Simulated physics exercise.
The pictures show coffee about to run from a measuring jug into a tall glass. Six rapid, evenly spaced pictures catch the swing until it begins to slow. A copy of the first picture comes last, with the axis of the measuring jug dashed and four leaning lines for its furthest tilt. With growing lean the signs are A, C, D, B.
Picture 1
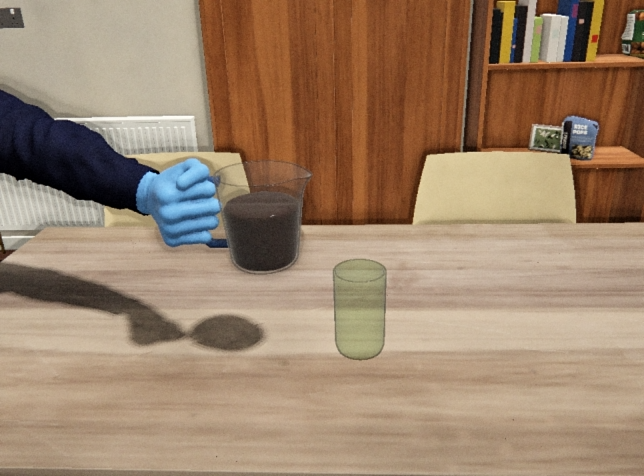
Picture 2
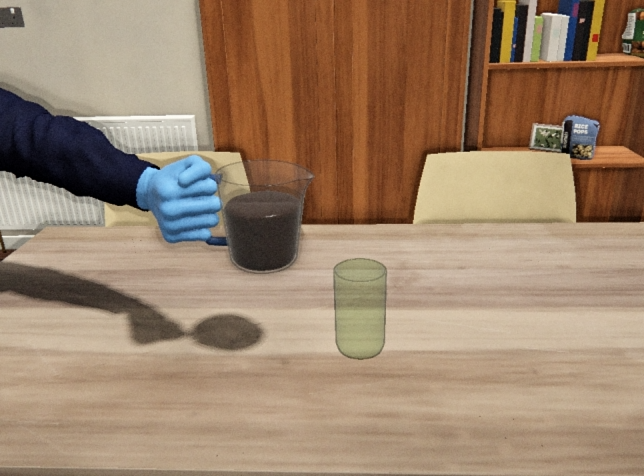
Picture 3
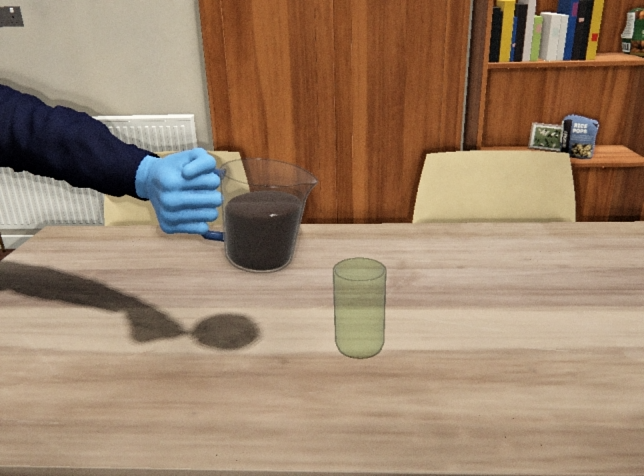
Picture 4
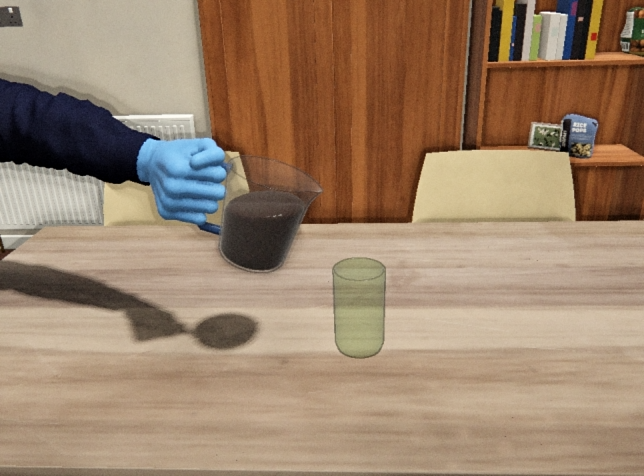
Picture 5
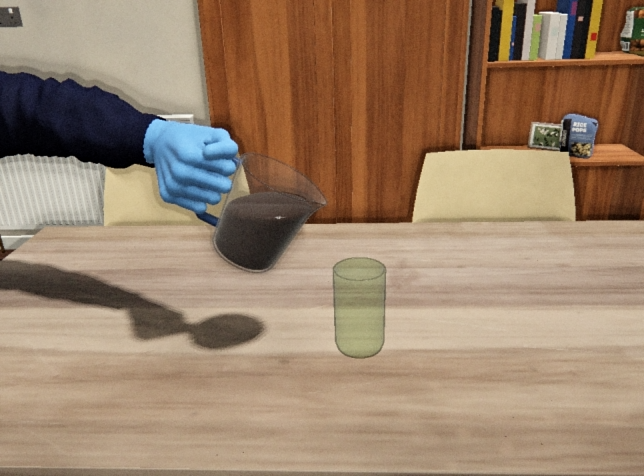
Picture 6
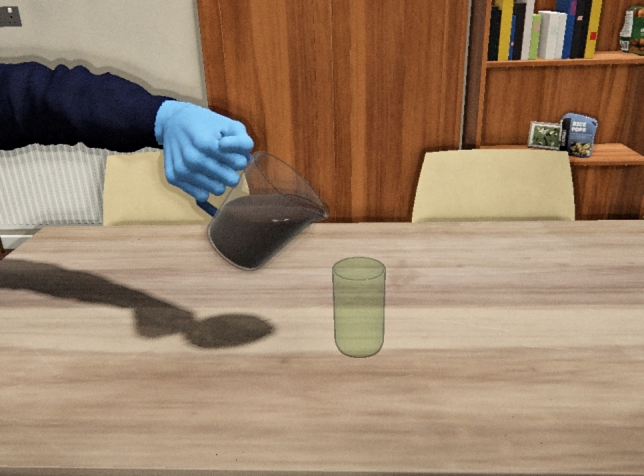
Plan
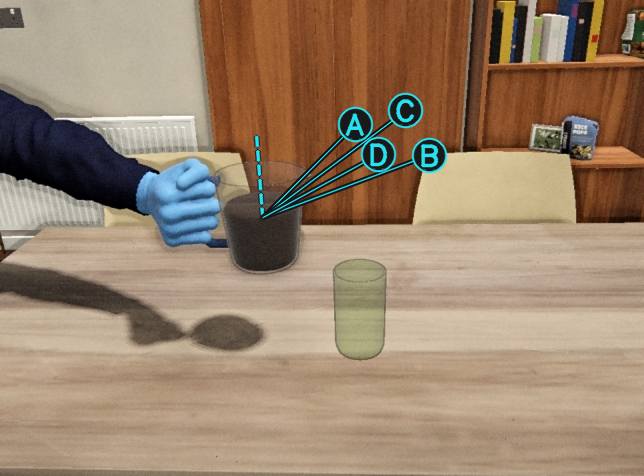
At first, a blue-gloved hand holds a clear jug of dark liquid upright over a wooden table, to the left of an empty-looking, green-tinted tall glass. The hand then rises slightly and rotates, tilting the jug steadily rightward, and the liquid shifts toward its lip while the glass stays still.
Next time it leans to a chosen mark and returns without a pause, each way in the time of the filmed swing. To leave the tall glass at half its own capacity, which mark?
Best: D.
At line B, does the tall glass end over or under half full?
Over half.
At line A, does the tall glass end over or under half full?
Under.
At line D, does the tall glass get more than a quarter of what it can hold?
Yes.
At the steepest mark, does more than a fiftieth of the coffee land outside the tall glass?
No.
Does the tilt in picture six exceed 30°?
Yes.
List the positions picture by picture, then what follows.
Upright, lip at (310, 175); rim of the tall glass round (360, 270); nothing has left yet.
Tipped about 2°, lip at (312, 176); nothing has left yet.
Tipped about 8°, lip at (316, 181); nothing has left yet.
Tipped about 18°, lip at (321, 190); nothing has left yet.
Tipped about 29°, lip at (326, 202); nothing has left yet.
Tipped about 42°, lip at (327, 215); nothing has left yet.
On the marked copy, A at (343, 136); B at (413, 161); C at (392, 121); D at (363, 162).
Choosing A, the tall glass ends with about 11 % of what it can hold.
Choosing B, the tall glass ends with about 74 % of what it can hold.
Choosing C, the tall glass ends with about 28 % of what it can hold.
Choosing D, the tall glass ends with about 49 % of what it can hold.
